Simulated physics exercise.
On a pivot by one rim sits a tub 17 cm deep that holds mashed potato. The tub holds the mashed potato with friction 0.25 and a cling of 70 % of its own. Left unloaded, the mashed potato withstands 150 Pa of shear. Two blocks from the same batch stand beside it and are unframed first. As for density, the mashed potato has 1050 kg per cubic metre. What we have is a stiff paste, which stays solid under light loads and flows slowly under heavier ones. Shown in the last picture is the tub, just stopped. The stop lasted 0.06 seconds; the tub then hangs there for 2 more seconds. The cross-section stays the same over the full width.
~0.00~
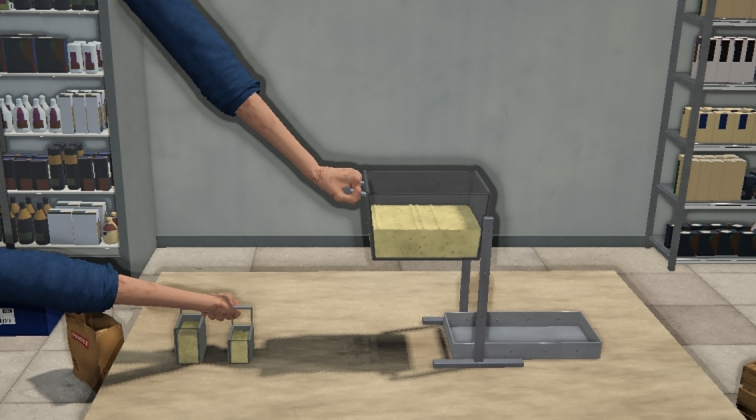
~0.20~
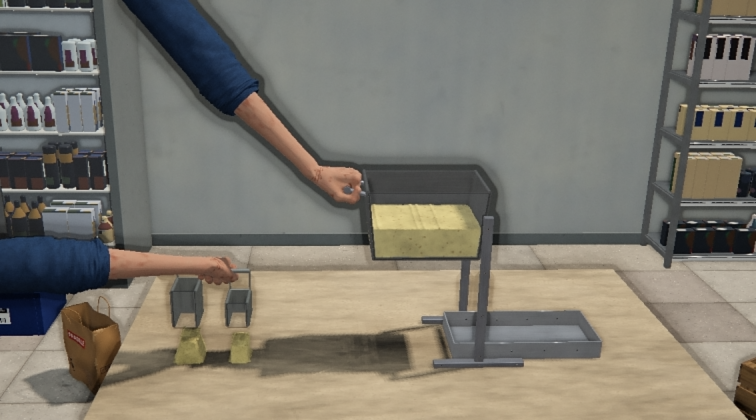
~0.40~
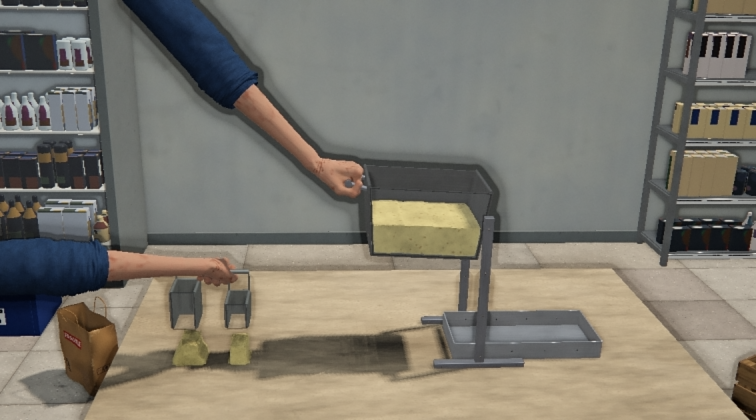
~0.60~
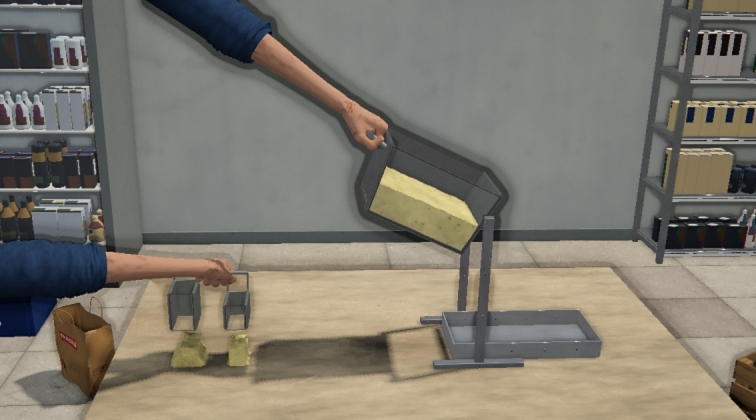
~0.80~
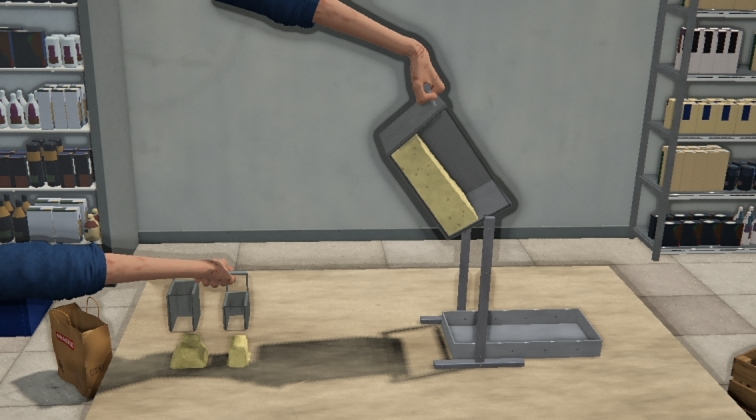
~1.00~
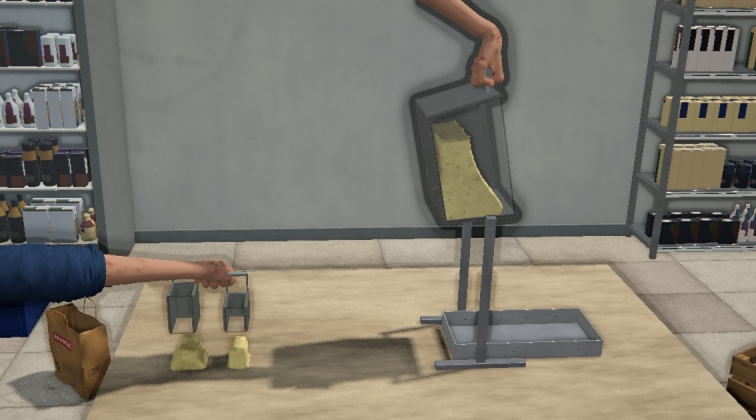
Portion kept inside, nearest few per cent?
Near 59 %.
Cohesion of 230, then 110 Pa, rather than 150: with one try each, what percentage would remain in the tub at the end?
65 %, then 55 %.
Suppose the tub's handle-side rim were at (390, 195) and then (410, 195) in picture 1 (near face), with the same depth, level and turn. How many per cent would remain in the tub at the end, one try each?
Respectively 75 % and 100 %.
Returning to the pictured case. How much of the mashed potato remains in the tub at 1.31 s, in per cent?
Near 70 in a hundred.
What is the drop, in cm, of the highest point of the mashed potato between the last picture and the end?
The top ends up some 13 cm below its level in the last picture.
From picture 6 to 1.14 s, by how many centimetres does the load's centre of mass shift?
The change is near 6 cm.
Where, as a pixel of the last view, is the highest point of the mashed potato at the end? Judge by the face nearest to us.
I'd say it peaks at roughly (457, 190) in the last picture.
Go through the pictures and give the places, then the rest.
In the first frame, handle-side rim at (370, 193), tilt 0 degrees; top of the mashed potato at (418, 228); blocks stand 8.5 cm, 5.5 cm (left to right).
In the second frame, handle-side rim at (370, 193), tilt 0 degrees; top of the mashed potato at (418, 228); blocks stand 7.1 cm, 5.4 cm (left to right).
In the third frame, handle-side rim at (372, 187), tilt 3 degrees; top of the mashed potato at (377, 224); blocks stand 6.6 cm, 5.3 cm (left to right).
In the fourth frame, handle-side rim at (395, 146), tilt 25 degrees; top of the mashed potato at (381, 184); blocks stand 6.4 cm, 5.3 cm (left to right).
In the fifth frame, handle-side rim at (447, 108), tilt 54 degrees; top of the mashed potato at (414, 140); blocks stand 6.3 cm, 5.2 cm (left to right).
In the sixth frame, handle-side rim at (501, 98), tilt 79 degrees; top of the mashed potato at (466, 140); blocks stand 6.3 cm, 5.2 cm (left to right).
After 1.14 s, the tub is at 79 degrees and holds 91 %.
After 1.31 s, the tub is at 79 degrees and holds 68 %.
After 1.48 s, the tub is at 79 degrees and holds 60 %.
After 1.65 s, the tub is at 79 degrees and holds 59 %.
After 3.00 s, at the end, the tub is at 79 degrees and holds 59 %.
